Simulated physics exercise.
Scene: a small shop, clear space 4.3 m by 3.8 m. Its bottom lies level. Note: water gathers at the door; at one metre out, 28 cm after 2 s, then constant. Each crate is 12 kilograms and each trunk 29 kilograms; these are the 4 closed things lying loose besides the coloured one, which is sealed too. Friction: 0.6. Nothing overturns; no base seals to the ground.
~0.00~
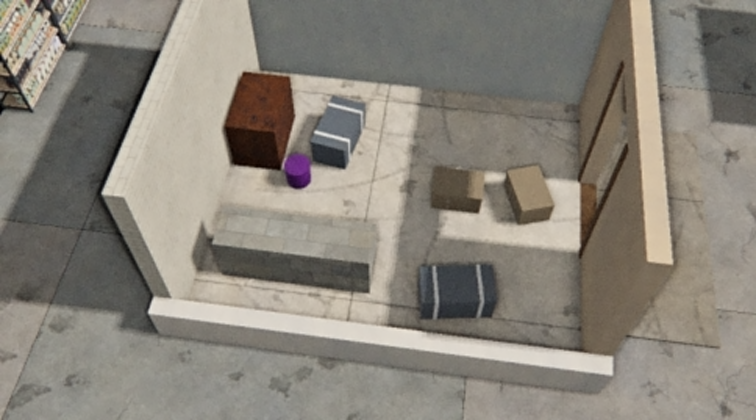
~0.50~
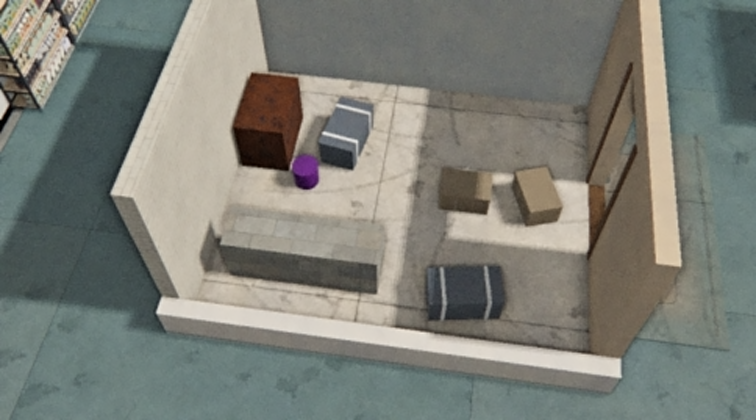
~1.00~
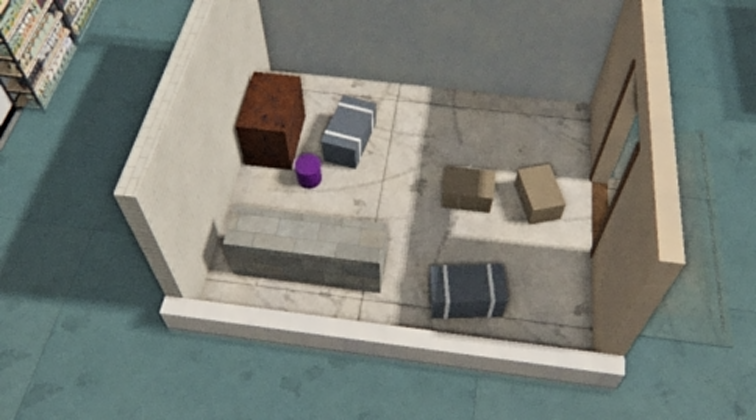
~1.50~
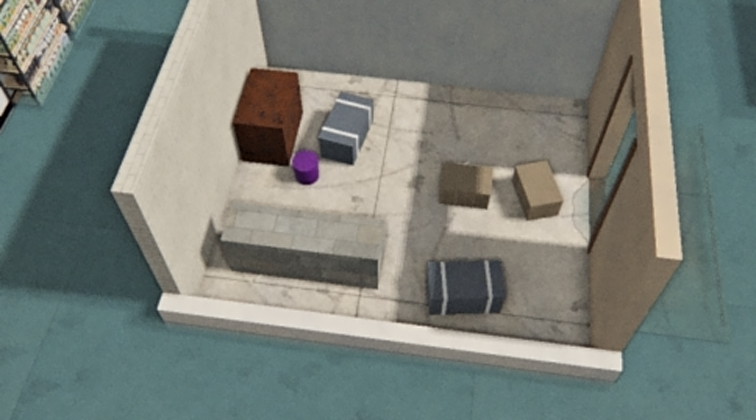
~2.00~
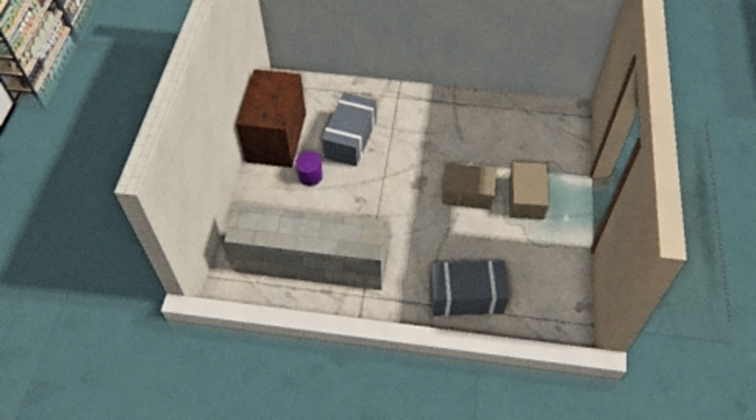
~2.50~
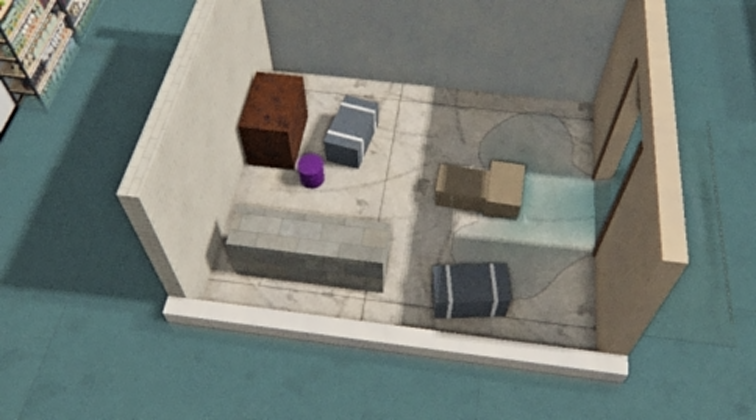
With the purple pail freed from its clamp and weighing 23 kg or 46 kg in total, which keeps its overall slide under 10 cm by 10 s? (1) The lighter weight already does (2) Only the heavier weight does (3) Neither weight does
The lighter weight already does (1).
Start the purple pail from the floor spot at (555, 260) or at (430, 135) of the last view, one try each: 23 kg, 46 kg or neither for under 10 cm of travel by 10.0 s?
The first try gives success with both; the second gives success with both.
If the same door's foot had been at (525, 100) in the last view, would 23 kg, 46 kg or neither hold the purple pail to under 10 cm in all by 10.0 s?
The light one suffices.
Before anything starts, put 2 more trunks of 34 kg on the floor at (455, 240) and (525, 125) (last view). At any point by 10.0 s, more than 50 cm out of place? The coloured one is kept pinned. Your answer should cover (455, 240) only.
Result: Exceeds it.
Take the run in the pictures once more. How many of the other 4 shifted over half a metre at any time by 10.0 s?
It works out to 3.
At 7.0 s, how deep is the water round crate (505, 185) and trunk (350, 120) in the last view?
Roughly 10 and 13 cm.
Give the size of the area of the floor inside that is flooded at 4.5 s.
Somewhere about 13 m2, give or take.
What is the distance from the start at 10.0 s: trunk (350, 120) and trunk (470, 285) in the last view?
60 cm and 10 cm respectively.
After 3.5 s the purple pail would be 0 cm from its start with 23 kg and 0 cm from its start with 46 kg; 0 cm of water round it then.
After 4.5 s the purple pail would be 3 cm from its start with 23 kg and 1 cm from its start with 46 kg; 2 cm of water round it then.
After 7.0 s the purple pail would be 3 cm from its start with 23 kg and 1 cm from its start with 46 kg; 14 cm of water round it then.
After 10.0 s the purple pail would be 3 cm from its start with 23 kg and 1 cm from its start with 46 kg; 18 cm of water round it then.
